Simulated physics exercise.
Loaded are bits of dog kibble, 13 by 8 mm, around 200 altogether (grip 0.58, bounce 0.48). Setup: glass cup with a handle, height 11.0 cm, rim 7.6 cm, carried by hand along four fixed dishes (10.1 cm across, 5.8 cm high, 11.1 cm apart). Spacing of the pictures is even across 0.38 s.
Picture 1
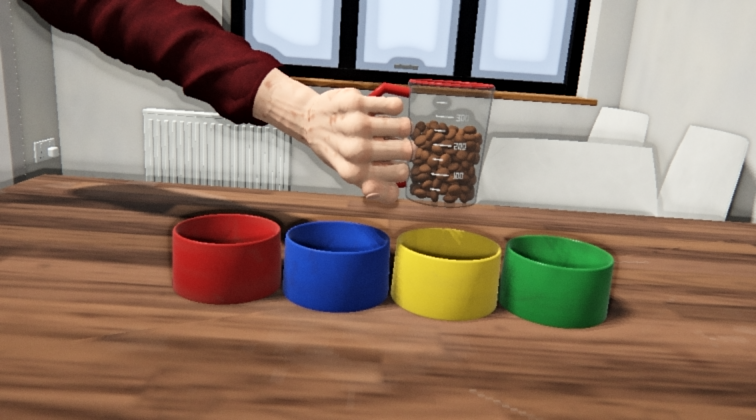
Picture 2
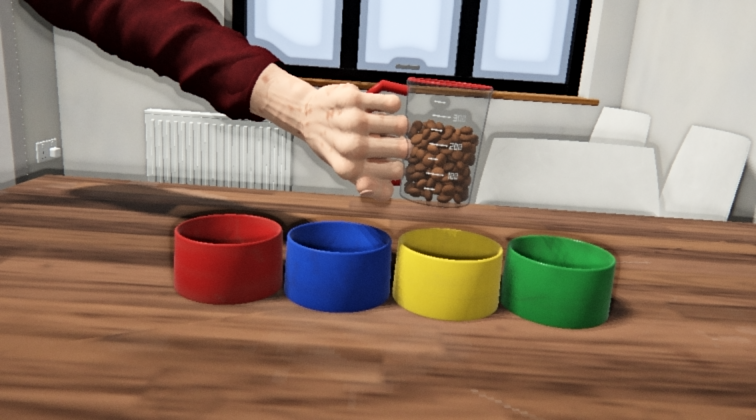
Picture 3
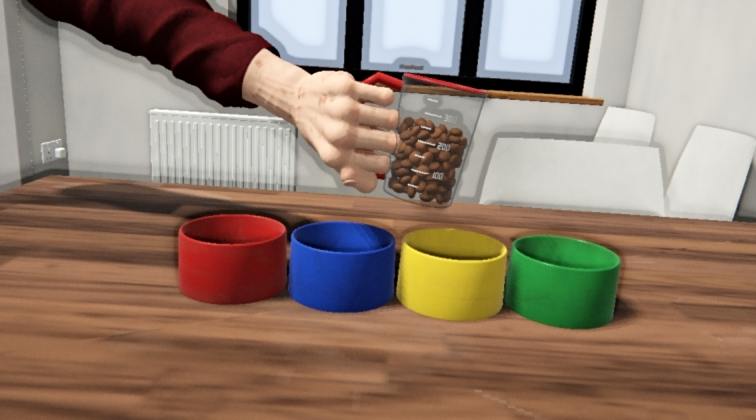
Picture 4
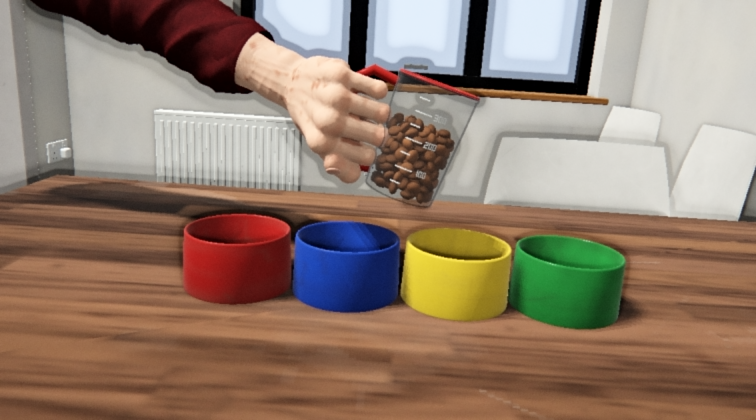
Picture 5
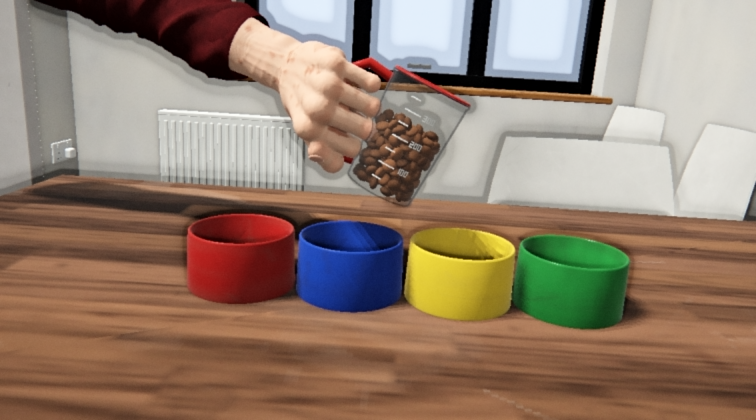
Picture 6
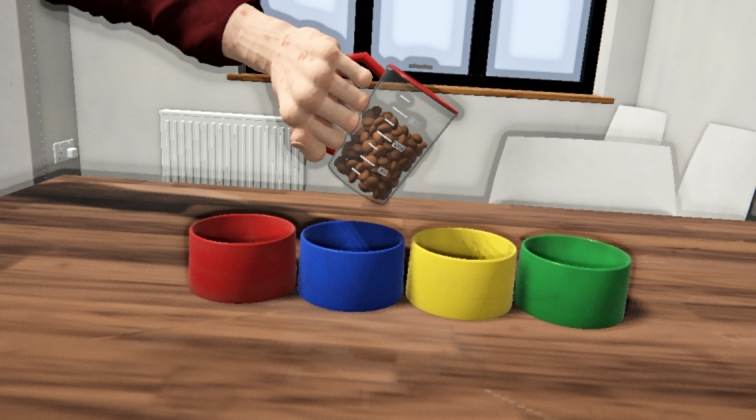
Hand in a dark red sleeve gradually tilting a clear cup of brown kibble above red, blue, yellow and green dishes.
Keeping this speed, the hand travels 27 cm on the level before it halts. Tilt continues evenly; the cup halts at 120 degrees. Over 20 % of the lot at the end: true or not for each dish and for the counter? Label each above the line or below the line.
Red: Above the line; blue: Below the line; green: Below the line; yellow: Below the line; counter: Below the line.
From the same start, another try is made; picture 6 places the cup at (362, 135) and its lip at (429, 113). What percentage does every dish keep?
Dish by dish: Red 100 percent, blue 0 percent, green 0 percent, yellow 0 percent.
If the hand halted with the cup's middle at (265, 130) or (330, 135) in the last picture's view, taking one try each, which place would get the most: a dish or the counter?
The winner: Blue, then blue.
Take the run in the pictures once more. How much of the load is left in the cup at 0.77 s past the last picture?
I'd put it at roughly 95 per cent.
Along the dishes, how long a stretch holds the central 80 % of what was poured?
6 centimetres.
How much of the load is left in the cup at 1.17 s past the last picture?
About 45 percent.
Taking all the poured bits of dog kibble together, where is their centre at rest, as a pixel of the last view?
About (250, 261).
Then, 0.46 s after the last picture, tilt 77 degrees; cup holds 100 %.
Then, 0.77 s after the last picture, tilt 107 degrees; cup holds 95 %.
Then, 1.17 s after the last picture, tilt 120 degrees; cup holds 45 %, red 50 %.
In the end, red 95 %, blue 0 %, green 0 %, yellow 0 %, counter 0 %.
